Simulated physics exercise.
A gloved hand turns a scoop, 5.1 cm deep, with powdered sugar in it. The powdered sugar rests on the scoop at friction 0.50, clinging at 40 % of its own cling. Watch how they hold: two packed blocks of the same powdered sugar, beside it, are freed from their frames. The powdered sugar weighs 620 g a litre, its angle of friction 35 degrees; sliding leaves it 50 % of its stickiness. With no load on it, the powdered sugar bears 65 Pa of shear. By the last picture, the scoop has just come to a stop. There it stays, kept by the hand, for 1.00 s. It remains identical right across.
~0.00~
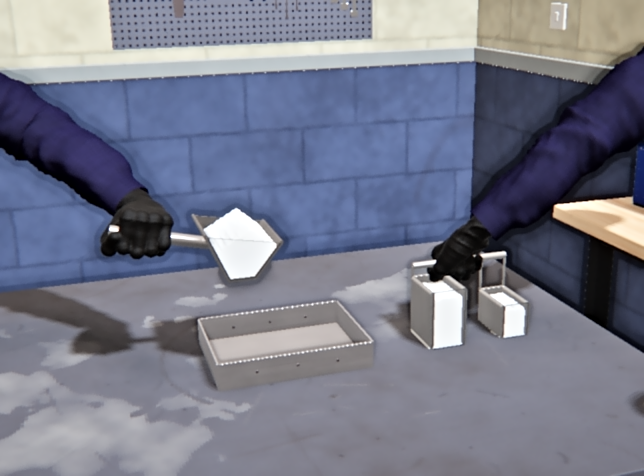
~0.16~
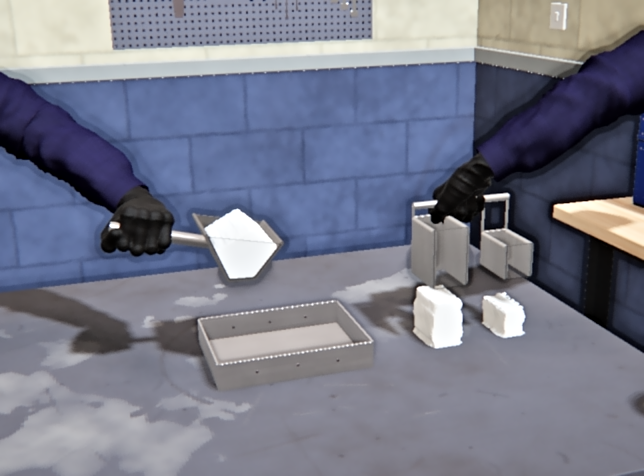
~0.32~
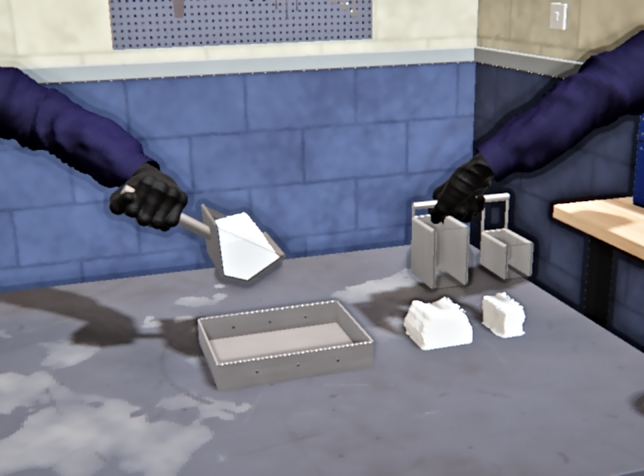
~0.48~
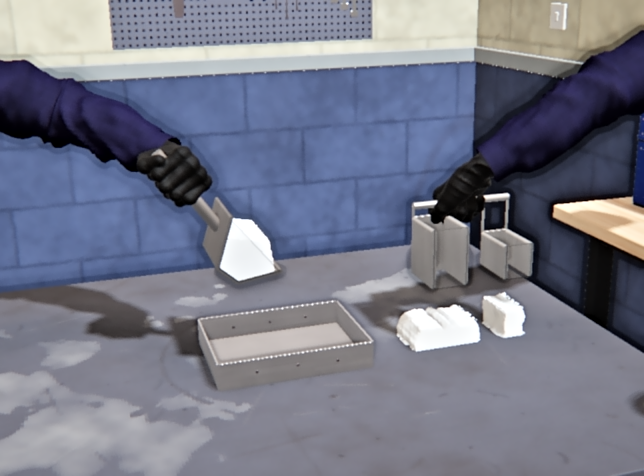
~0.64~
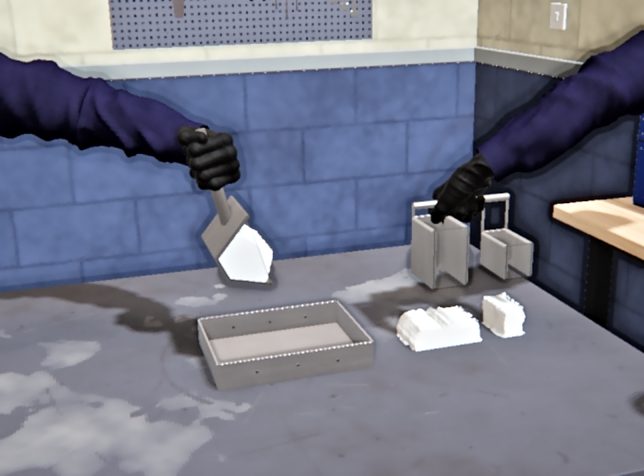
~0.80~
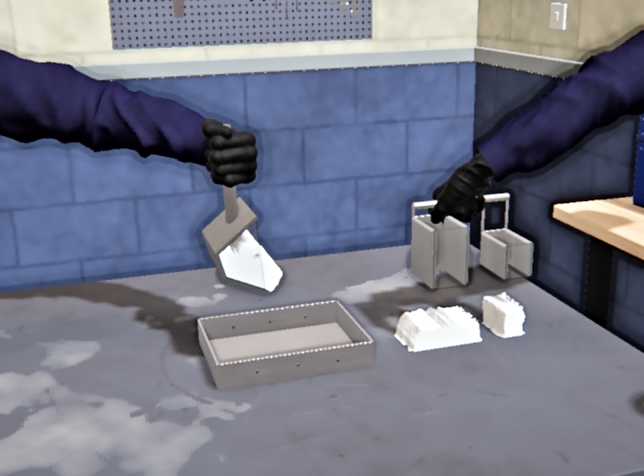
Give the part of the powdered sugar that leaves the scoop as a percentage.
Roughly 53 per cent.
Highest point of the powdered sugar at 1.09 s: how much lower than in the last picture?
0.0 cm.
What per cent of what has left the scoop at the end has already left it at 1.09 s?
That figure sits at some 100 percent.
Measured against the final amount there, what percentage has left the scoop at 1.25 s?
The figure comes out at some 100 percent.
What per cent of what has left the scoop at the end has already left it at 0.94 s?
My estimate: Some 70 per cent.
By 0.94 s, the scoop is at 75 degrees and 38 % has left it.
By 1.09 s, the scoop is at 75 degrees and 52 % has left it.
By 1.25 s, the scoop is at 75 degrees and 53 % has left it.
By 1.40 s, the scoop is at 75 degrees and 53 % has left it.
By 1.50 s, at the end, the scoop is at 75 degrees and 53 % has left it.
